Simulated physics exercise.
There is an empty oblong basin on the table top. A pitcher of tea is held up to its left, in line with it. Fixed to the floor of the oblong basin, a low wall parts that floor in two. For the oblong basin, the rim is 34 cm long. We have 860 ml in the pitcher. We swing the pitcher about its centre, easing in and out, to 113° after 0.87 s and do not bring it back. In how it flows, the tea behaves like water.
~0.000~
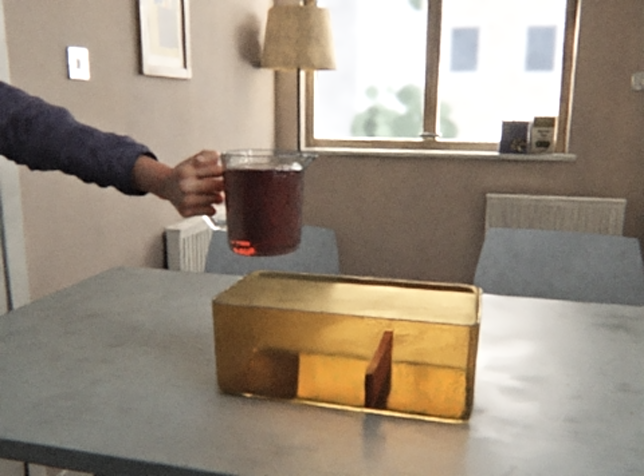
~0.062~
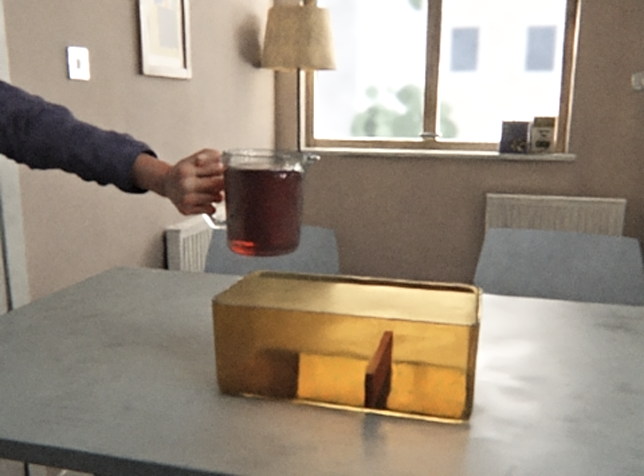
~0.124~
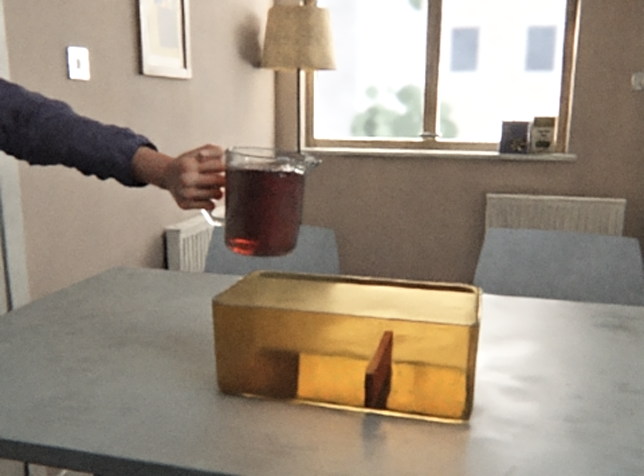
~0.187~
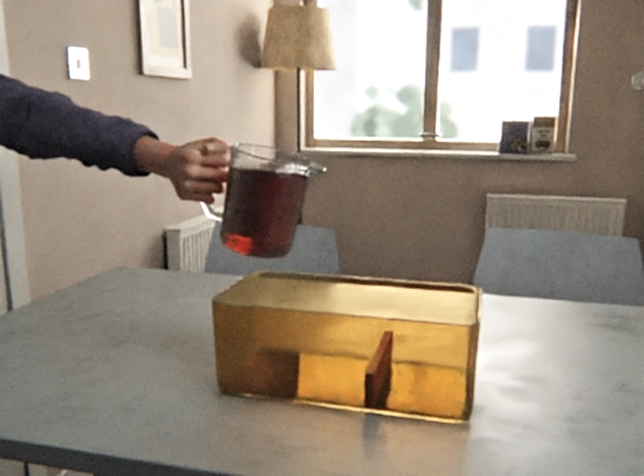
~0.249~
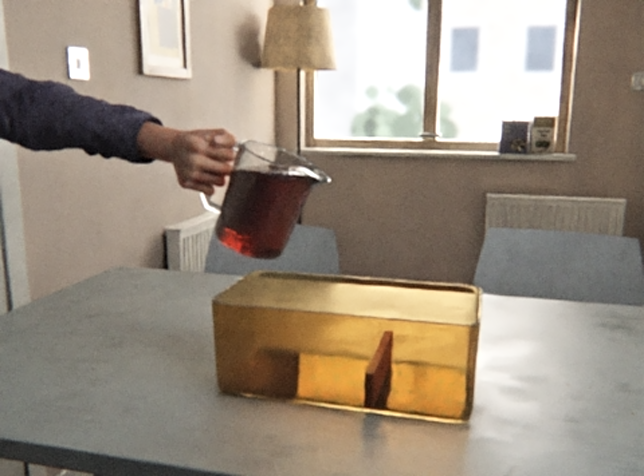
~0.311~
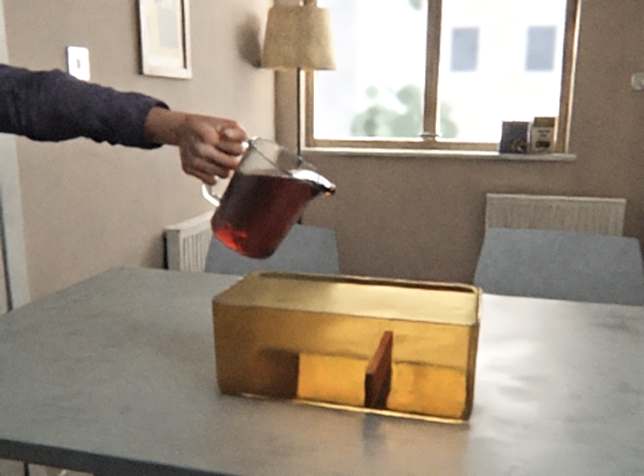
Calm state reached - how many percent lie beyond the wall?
12 percent, roughly.
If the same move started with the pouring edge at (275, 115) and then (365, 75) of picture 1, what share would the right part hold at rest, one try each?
Respectively about 5 and 80 percent.
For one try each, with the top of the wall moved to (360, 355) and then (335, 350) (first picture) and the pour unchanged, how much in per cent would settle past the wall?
First 40, then 90 per cent.
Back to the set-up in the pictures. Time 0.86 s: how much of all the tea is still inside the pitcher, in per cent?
Around 10 in a hundred is still there.
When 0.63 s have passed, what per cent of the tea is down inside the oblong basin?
About 24%.
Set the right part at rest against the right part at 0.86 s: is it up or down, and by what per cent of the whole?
Result: An increase, close to 3.
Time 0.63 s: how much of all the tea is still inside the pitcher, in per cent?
Near 58 in a hundred.
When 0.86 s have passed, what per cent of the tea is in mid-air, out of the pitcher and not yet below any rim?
Roughly 8 %.
After 0.63 s the tilt is 93° and 57 per cent is still to pour, 15 is left of the wall and 8 right of it.
After 0.86 s the tilt is 113° and 10 per cent is still to pour, 71 is left of the wall and 10 right of it.
After 1.11 s the tilt is 113° and 0 per cent is still to pour, 85 is left of the wall and 12 right of it.
After 1.37 s the tilt is 113° and 0 per cent is still to pour, 85 is left of the wall and 12 right of it.
In the end 85 per cent lies left of the wall, 12 right of it and 2 outside.
